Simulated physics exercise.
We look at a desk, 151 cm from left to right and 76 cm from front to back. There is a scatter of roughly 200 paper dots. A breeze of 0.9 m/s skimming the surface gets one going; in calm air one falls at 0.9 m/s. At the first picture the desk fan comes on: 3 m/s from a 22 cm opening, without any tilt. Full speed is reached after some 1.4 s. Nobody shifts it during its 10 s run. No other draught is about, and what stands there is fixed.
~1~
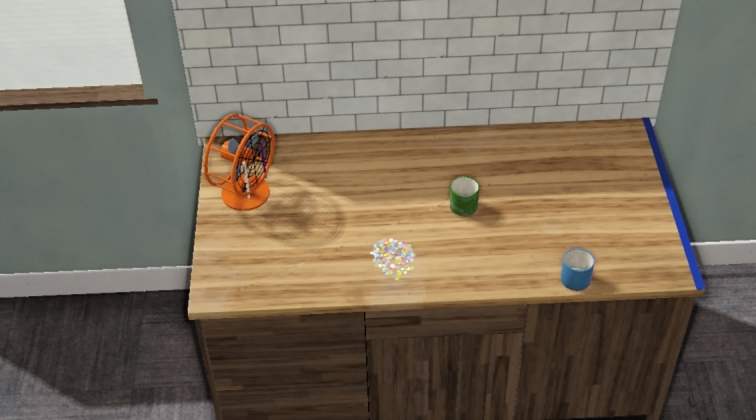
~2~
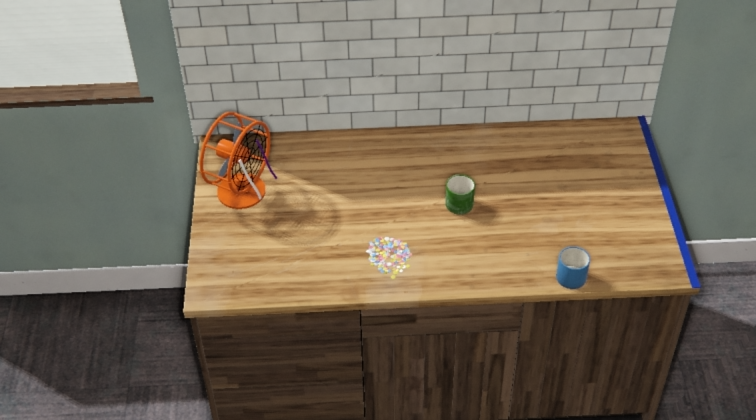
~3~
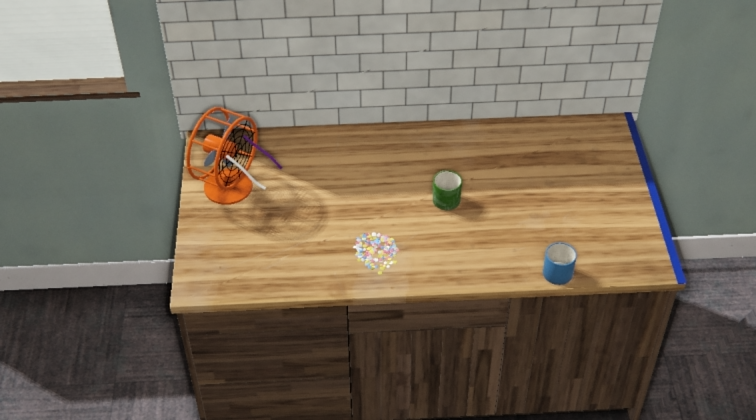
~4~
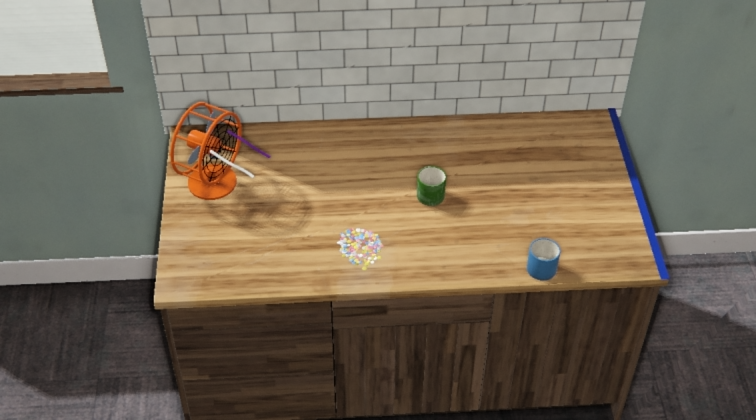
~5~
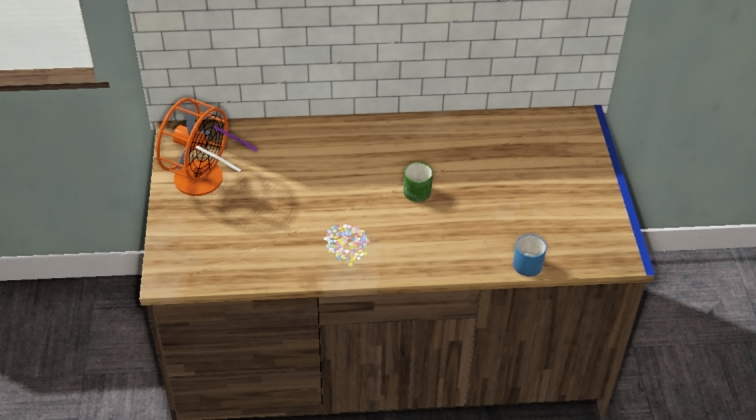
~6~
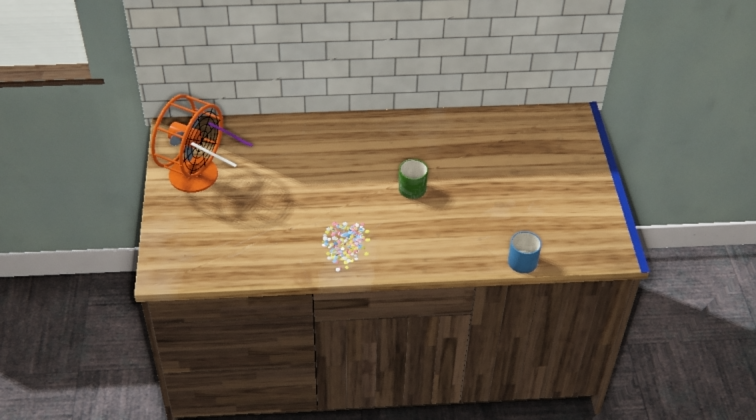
An orange fan with streamers on a wooden desk came on, its ribbons lifting out toward the right, and then the small patch of colourful paper dots near two mugs began to spread slightly.
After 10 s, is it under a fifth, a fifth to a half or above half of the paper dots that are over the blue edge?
By then not even a fifth are over the blue edge.
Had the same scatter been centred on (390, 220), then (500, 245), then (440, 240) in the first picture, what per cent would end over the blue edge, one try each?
In turn about 40 %, 70 %, 60 %.
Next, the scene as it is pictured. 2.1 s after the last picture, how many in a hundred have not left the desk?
Some 0 per cent.
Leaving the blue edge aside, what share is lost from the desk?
Near 100 %.
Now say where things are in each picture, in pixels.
In the first picture, the middle of the paper dots is near (393, 257), none has stirred yet and the mouth of the desk fan is at (240, 155).
In the second picture, the middle of the paper dots is near (389, 255), none has stirred yet and the blue edge is centred on (671, 195).
In the third picture, the middle of the paper dots is near (376, 251), none has stirred yet, the top of a mug is at (448, 180) and the top of a mug is at (561, 254).
In the fourth picture, the middle of the paper dots is near (360, 246) and none has stirred yet.
In the fifth picture, the middle of the paper dots is near (347, 242) and none has stirred yet.
In the sixth picture, the middle of the paper dots is near (345, 241), the farthest in sight from the desk fan is at (367, 254) and about 30 % have left their places.
Then, 0.9 s after the last picture, 31 % are on the move or not yet settled, 0 % are over the blue edge.
Then, 2.1 s after the last picture, 0 % are on the move or not yet settled, 4 % are over the blue edge.
Then, 4.4 s after the last picture, 0 % are on the move or not yet settled, 4 % are over the blue edge.
Then, 8.9 s after the last picture, at the end, 4 % are over the blue edge.
